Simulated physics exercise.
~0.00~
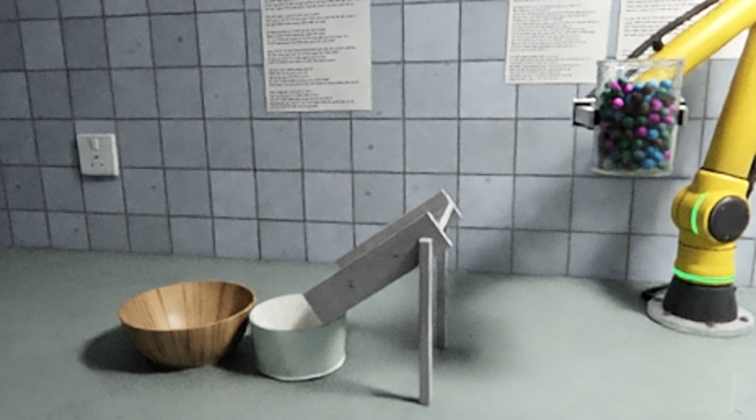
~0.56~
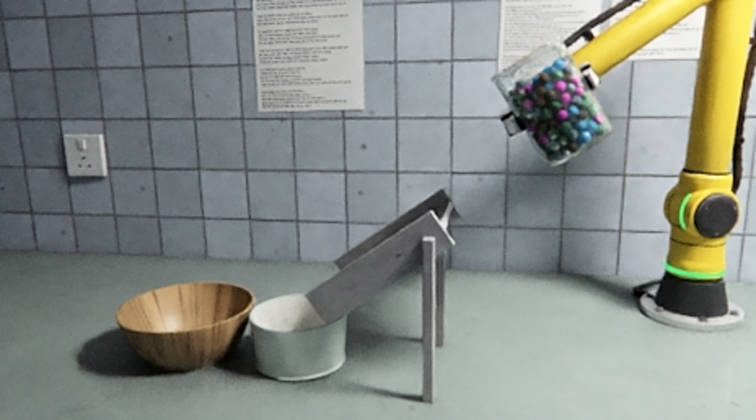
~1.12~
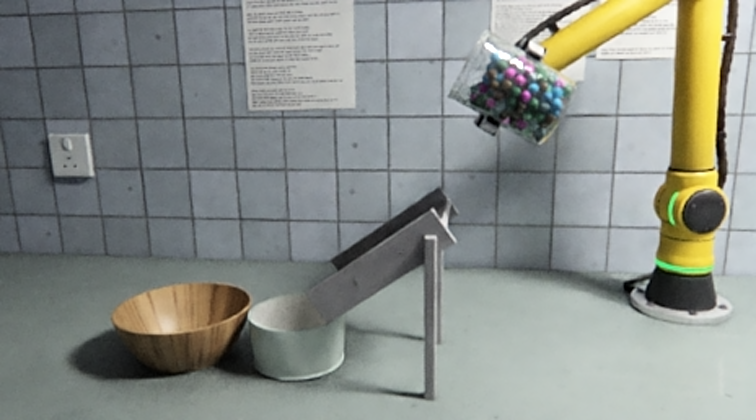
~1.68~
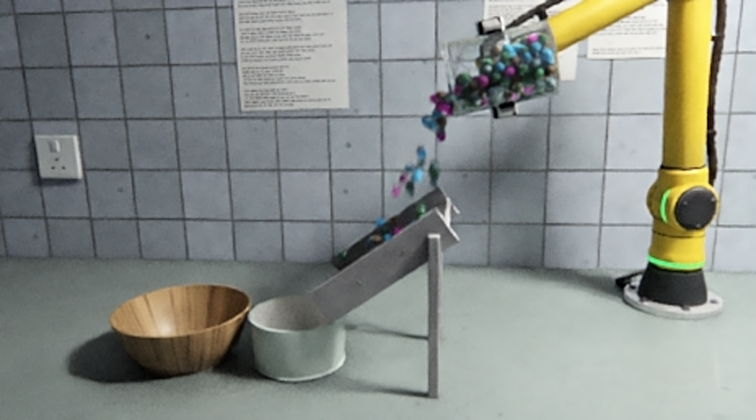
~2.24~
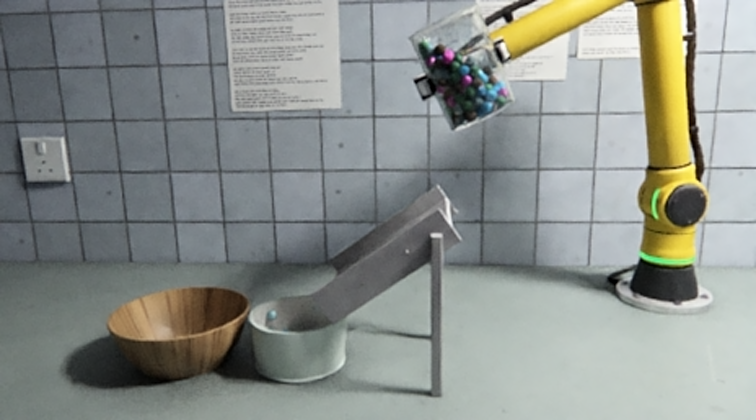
A yellow robot arm tips colourful sweets from a clear tumbler onto a chute, keeping most.
